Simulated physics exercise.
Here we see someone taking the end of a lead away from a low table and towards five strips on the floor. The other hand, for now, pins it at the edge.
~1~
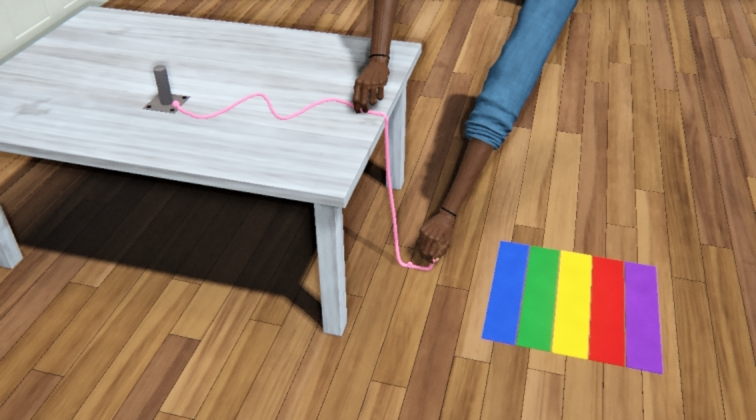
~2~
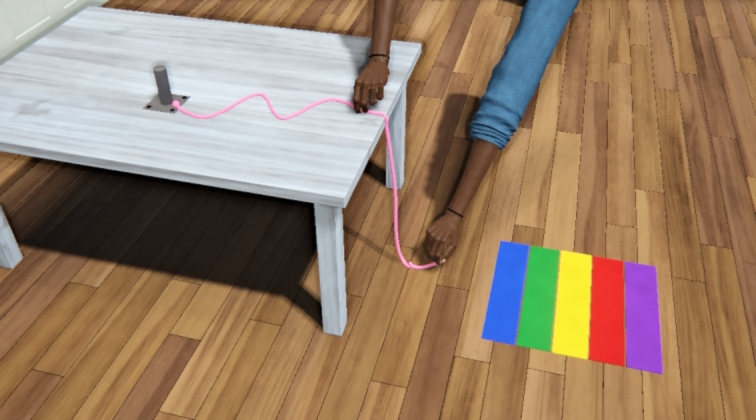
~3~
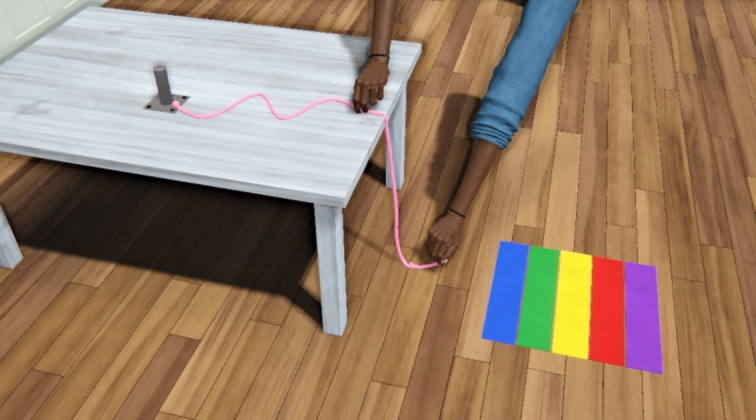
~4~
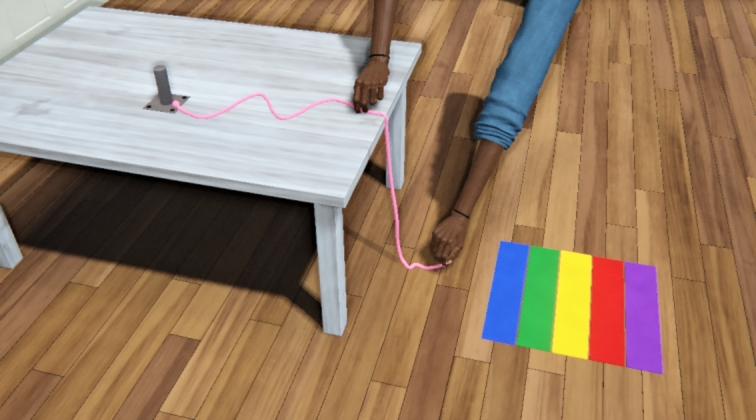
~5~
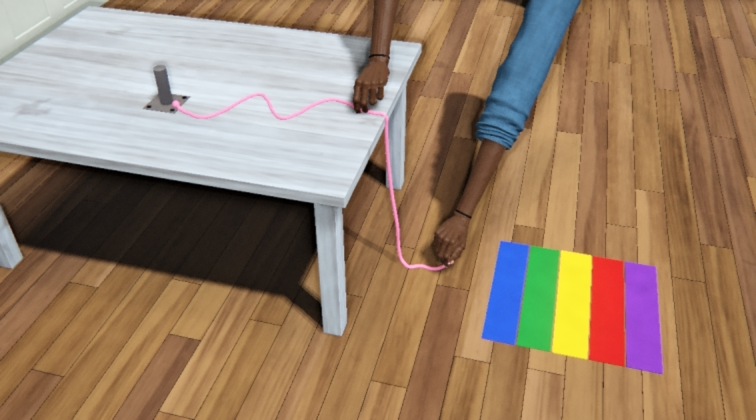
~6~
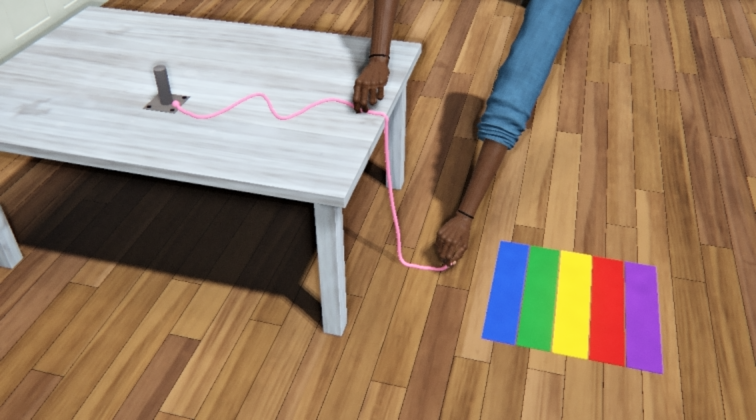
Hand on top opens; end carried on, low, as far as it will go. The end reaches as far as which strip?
As far as the purple strip.
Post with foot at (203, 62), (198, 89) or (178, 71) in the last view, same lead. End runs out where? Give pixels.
First (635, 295), then (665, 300), and last (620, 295).
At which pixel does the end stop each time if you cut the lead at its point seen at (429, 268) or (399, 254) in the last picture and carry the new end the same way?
In turn, (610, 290) for the first and (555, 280) for the second.
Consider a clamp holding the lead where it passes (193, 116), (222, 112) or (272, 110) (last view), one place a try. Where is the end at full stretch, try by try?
Try 1: (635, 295); try 2: (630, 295); try 3: (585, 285).
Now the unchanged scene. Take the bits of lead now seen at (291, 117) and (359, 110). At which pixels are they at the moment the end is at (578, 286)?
Point 1 - (351, 115); point 2 - (397, 169).
A little later, end near (578, 286); over yellow.
Next, end near (621, 294); over red.
When it is tight, end near (646, 298); over purple. It gets as far as the purple strip.
